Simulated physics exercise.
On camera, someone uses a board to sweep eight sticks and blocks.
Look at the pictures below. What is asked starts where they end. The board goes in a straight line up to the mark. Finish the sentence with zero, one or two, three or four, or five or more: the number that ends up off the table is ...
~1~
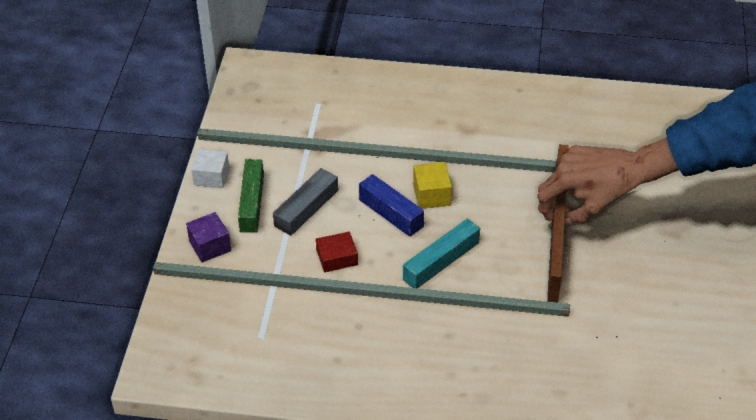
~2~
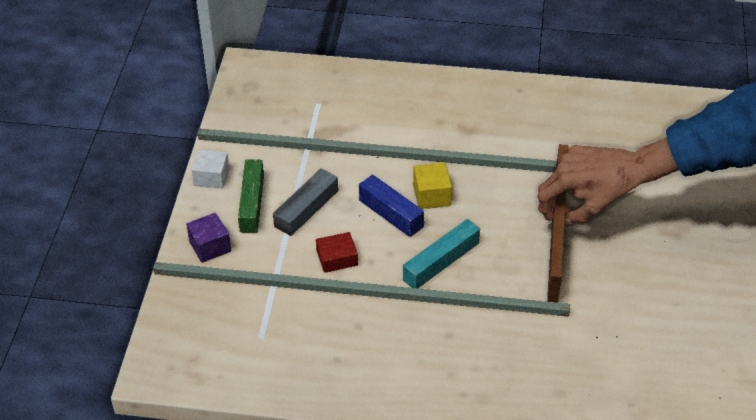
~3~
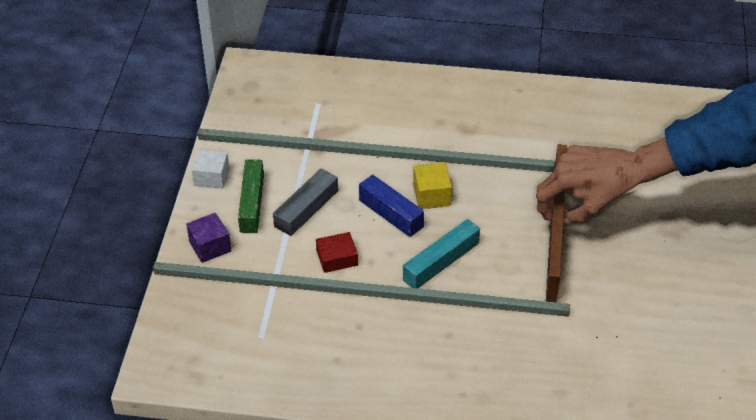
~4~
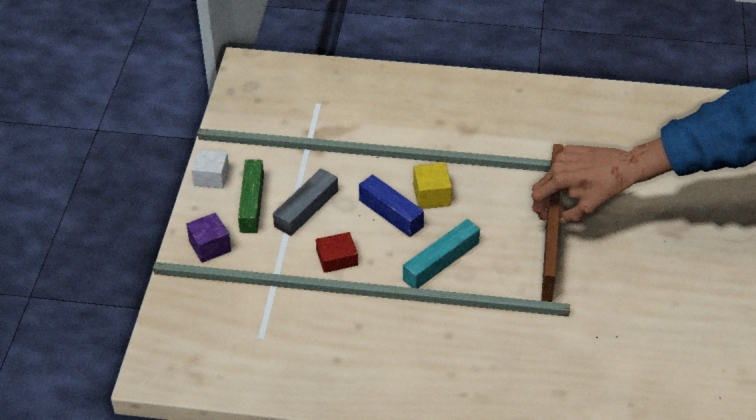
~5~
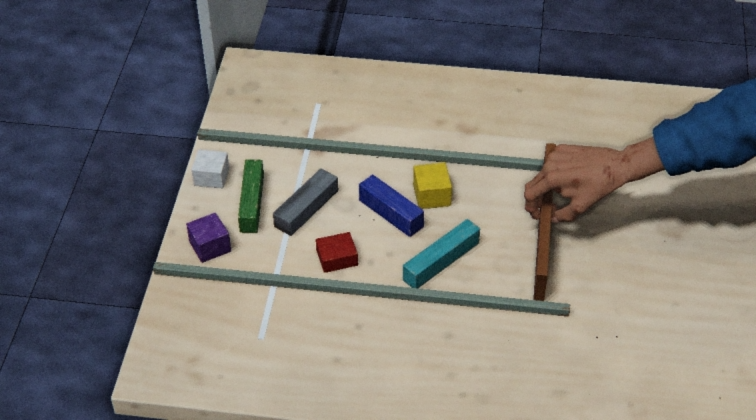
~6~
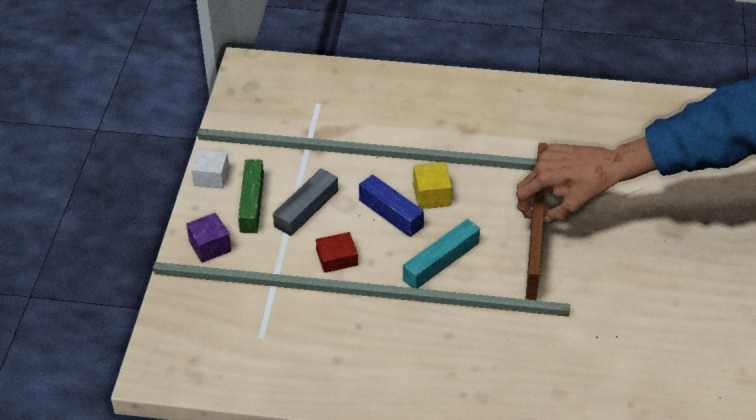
The number that ends up off the table is zero.
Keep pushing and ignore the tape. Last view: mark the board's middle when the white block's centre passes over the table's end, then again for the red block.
Near (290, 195) and (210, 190).
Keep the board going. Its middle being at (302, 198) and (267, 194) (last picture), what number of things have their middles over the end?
The counts: 0 and 1.
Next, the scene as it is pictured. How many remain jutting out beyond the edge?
The total comes out at 1.
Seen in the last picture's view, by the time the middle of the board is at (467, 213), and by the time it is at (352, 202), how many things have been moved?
At the first spot 1, then 5.
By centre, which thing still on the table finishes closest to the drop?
That's the white block.
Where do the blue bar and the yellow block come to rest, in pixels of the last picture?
They end up close to (256, 189) and (284, 169).
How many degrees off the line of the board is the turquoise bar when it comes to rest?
Roughly 0° out of line.
Early on, none off yet; white block at rest near (211, 169); purple block at rest near (209, 238); green bar at rest near (251, 196).
Finally, the number that fall off is zero.
